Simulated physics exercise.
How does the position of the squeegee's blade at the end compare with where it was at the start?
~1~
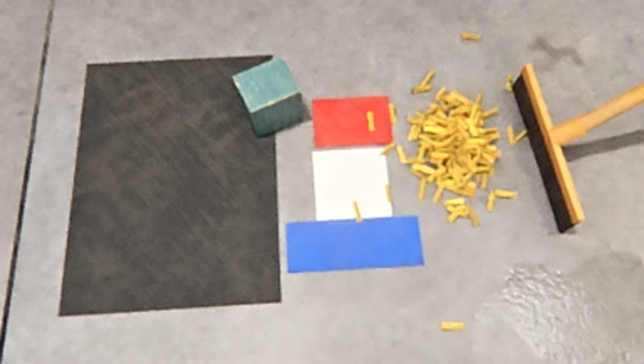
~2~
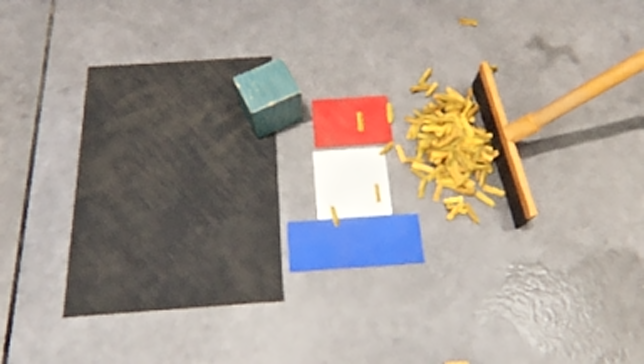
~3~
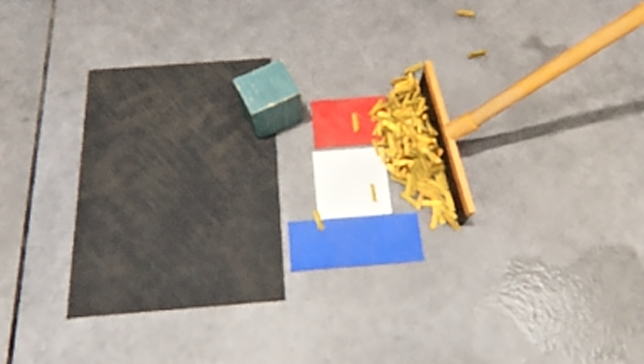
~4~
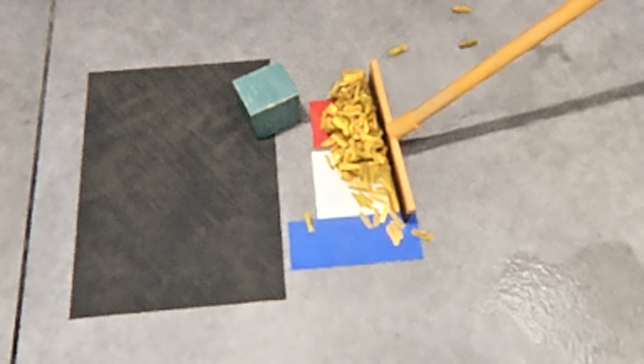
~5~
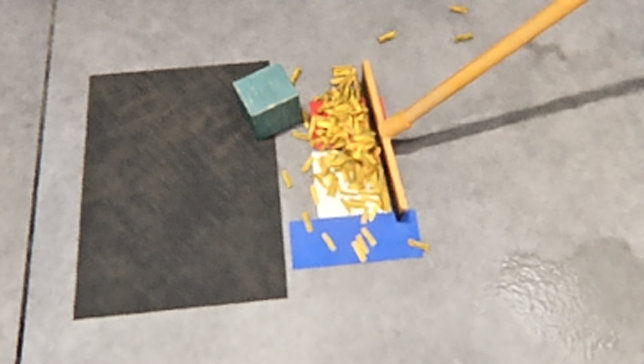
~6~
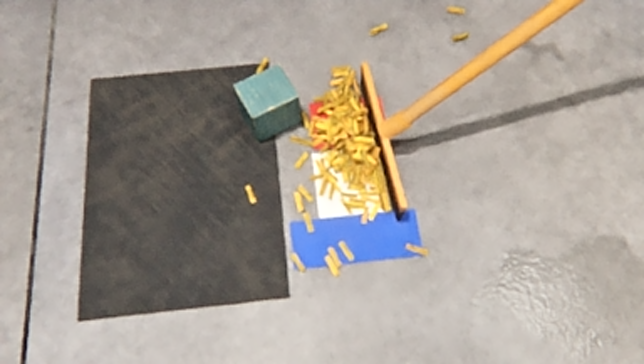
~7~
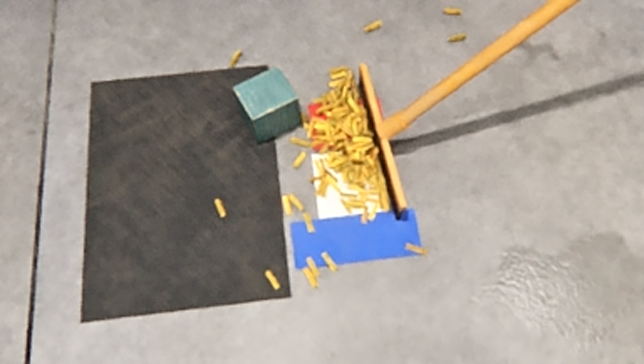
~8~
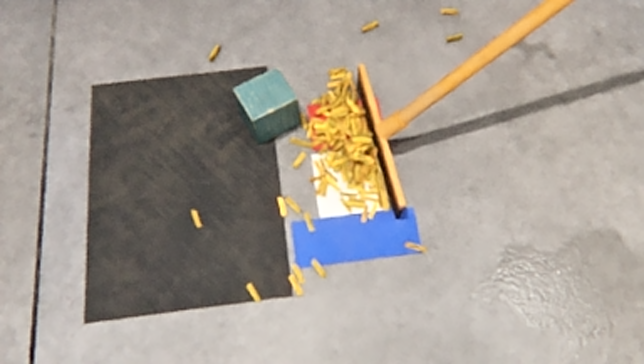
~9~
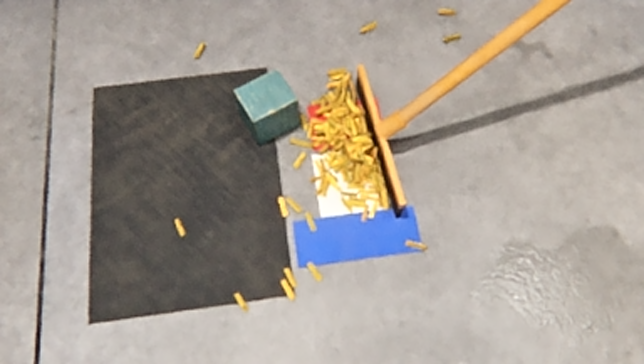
At the start the blade stands on bare floor to the right of the pasta heap, well away from the coloured sheets. By the end it is further left, resting along the right side of the red and white sheets with the pasta piled against it.
